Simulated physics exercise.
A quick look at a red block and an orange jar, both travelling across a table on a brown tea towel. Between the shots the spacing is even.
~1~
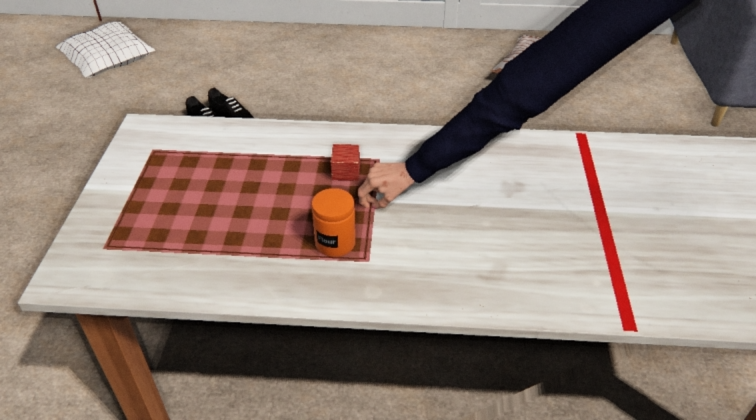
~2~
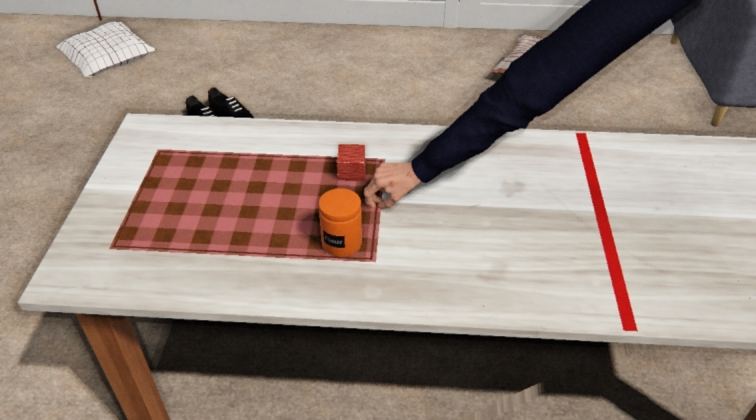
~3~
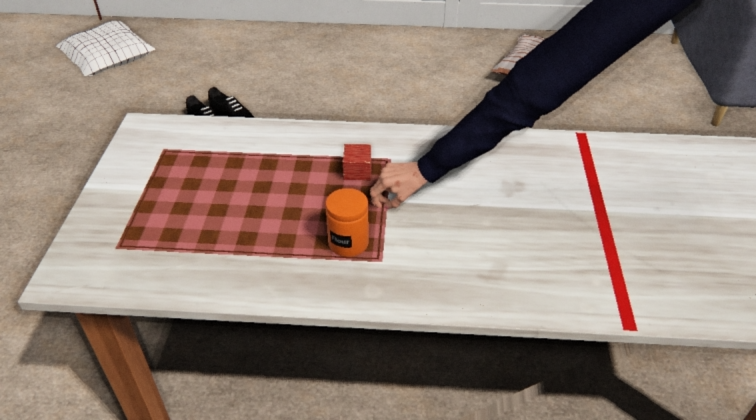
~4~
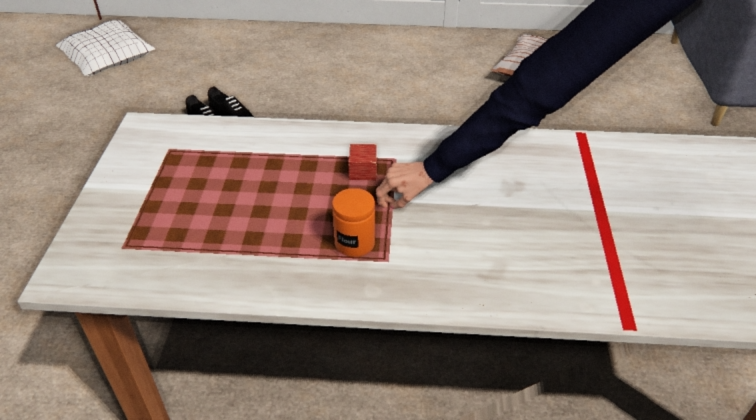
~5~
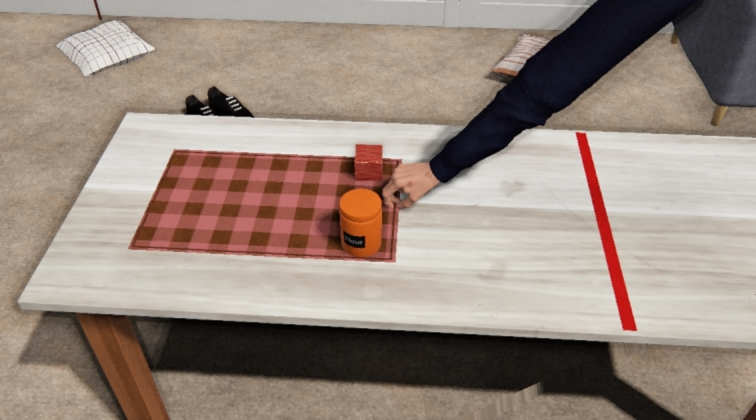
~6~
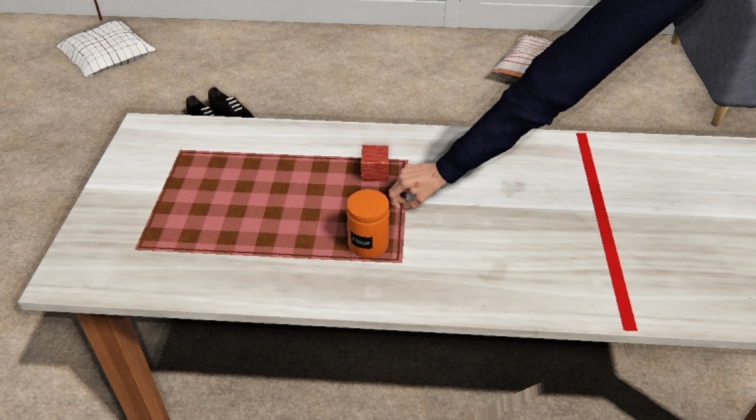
In a carpeted room, a pale wooden table is seen from above at an angle, with a cushion and dark shoes on the floor behind it. A red block and an orange jar sit near the right end of a brown and pink checked cloth, left of a red tape strip. A dark-sleeved arm slowly drags the cloth rightward, carrying both objects along, while the camera stays still.
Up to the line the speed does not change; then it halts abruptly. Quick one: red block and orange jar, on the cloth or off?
Red block - on. Orange jar - on.
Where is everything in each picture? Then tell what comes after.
Tea towel end (369, 262); red block (345, 153); orange jar (333, 202); tape (626, 310), in the first frame.
Tea towel end (376, 262), far hem (109, 249); orange jar (340, 202), in the second frame.
Tea towel end (382, 262); red block (357, 153), in the third frame.
Tea towel end (389, 262), far hem (121, 249); orange jar (353, 202), in the fourth frame.
Tea towel end (395, 263); red block (369, 153), in the fifth frame.
Tea towel end (402, 264), far hem (135, 250); red block (375, 154); orange jar (368, 203); tape (626, 310), in the sixth frame.
Then, 1.53 s past the final frame, hem at the tape; red block on the cloth near (556, 171); orange jar on the cloth near (578, 234).
Then, 1.64 s past the final frame, hem at the tape; red block on the cloth near (565, 171); orange jar on the cloth near (588, 234).
When it is over, hem at the tape; red block on the cloth near (565, 171); orange jar on the cloth near (588, 234). The red block remains aboard and the orange jar keeps its seat.
